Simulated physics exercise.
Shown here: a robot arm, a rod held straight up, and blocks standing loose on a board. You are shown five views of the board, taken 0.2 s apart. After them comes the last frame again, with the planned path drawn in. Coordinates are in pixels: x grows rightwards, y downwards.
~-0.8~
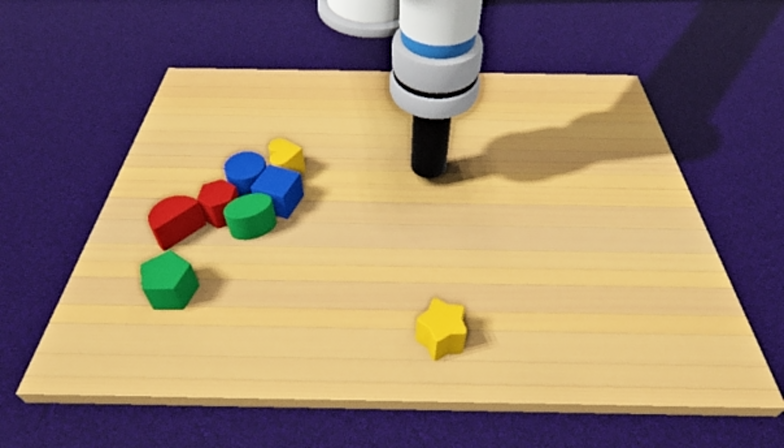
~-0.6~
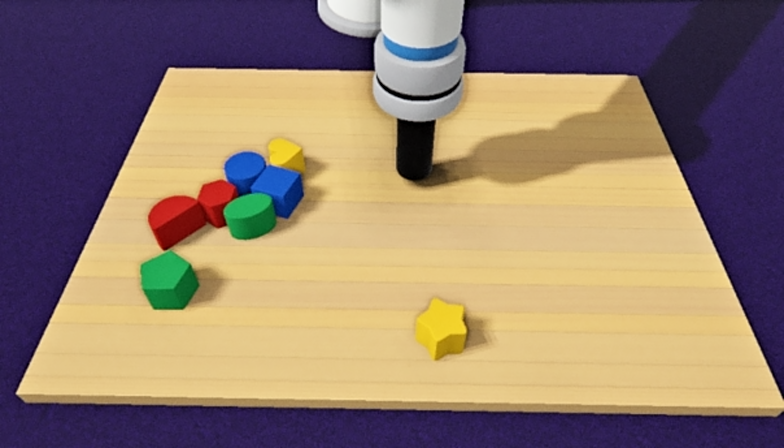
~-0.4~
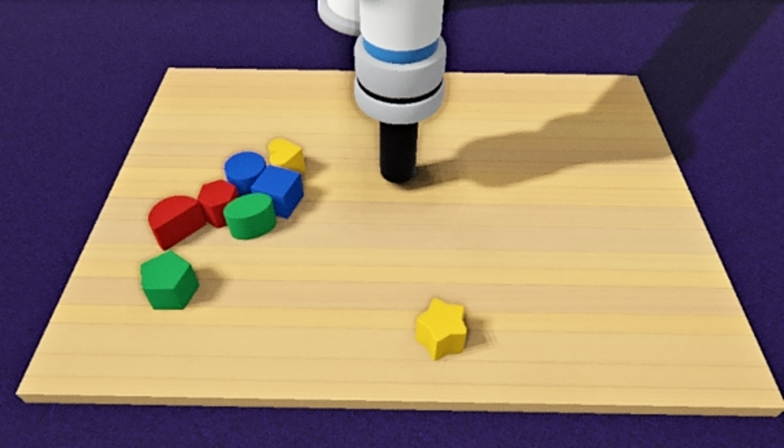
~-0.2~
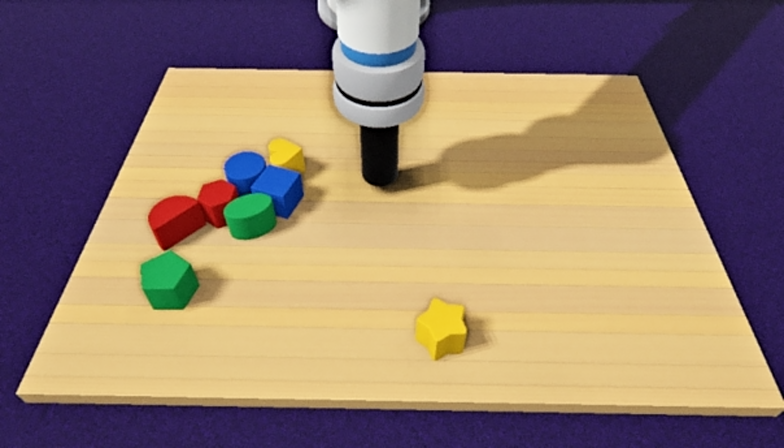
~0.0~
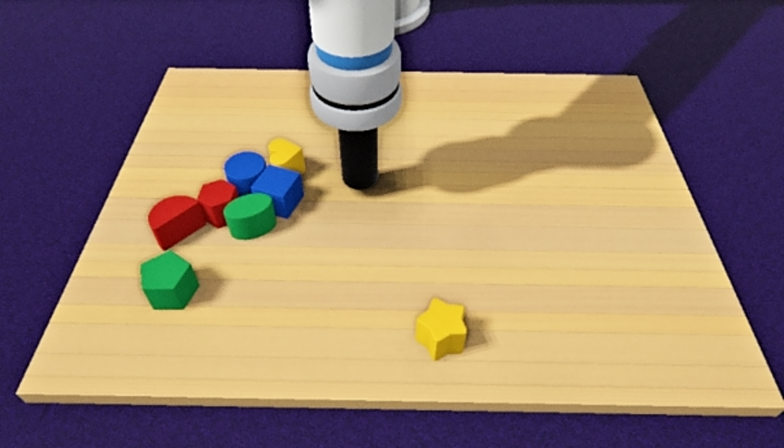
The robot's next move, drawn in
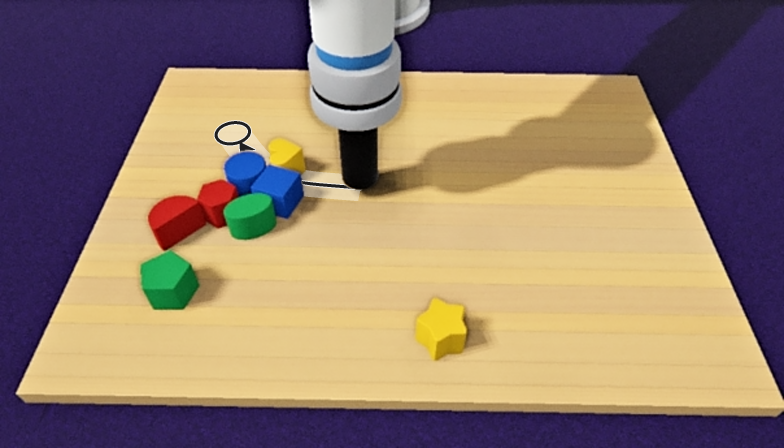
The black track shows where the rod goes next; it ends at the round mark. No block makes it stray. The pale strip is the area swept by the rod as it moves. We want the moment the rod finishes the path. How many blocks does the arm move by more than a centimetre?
Two blocks, no more.
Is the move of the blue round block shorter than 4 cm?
Final answer: Yes.
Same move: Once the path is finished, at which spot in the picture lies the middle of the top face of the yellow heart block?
The centre of its top face lies at (209, 97).
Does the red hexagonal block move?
Answer: No.
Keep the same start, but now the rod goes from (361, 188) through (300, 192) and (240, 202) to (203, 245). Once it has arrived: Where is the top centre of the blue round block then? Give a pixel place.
It sits at (205, 164).
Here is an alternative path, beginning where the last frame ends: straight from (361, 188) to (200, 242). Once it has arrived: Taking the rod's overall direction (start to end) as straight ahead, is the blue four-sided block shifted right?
That would be a yes.
Path on the board, from (361, 188) over (303, 183) and (257, 163) to (233, 133).
The first path, step by step. One third of the way, rod (301, 173); blue four-sided block (273, 181); yellow heart block (274, 147).
Two thirds of the way, rod (255, 154); blue round block (226, 164); blue four-sided block (271, 182); yellow heart block (236, 124), turned 25° clockwise.
At the end, rod (231, 124); red hexagonal block in place; blue round block (226, 164); green elliptical block in place; blue four-sided block (271, 182); yellow heart block (209, 97).
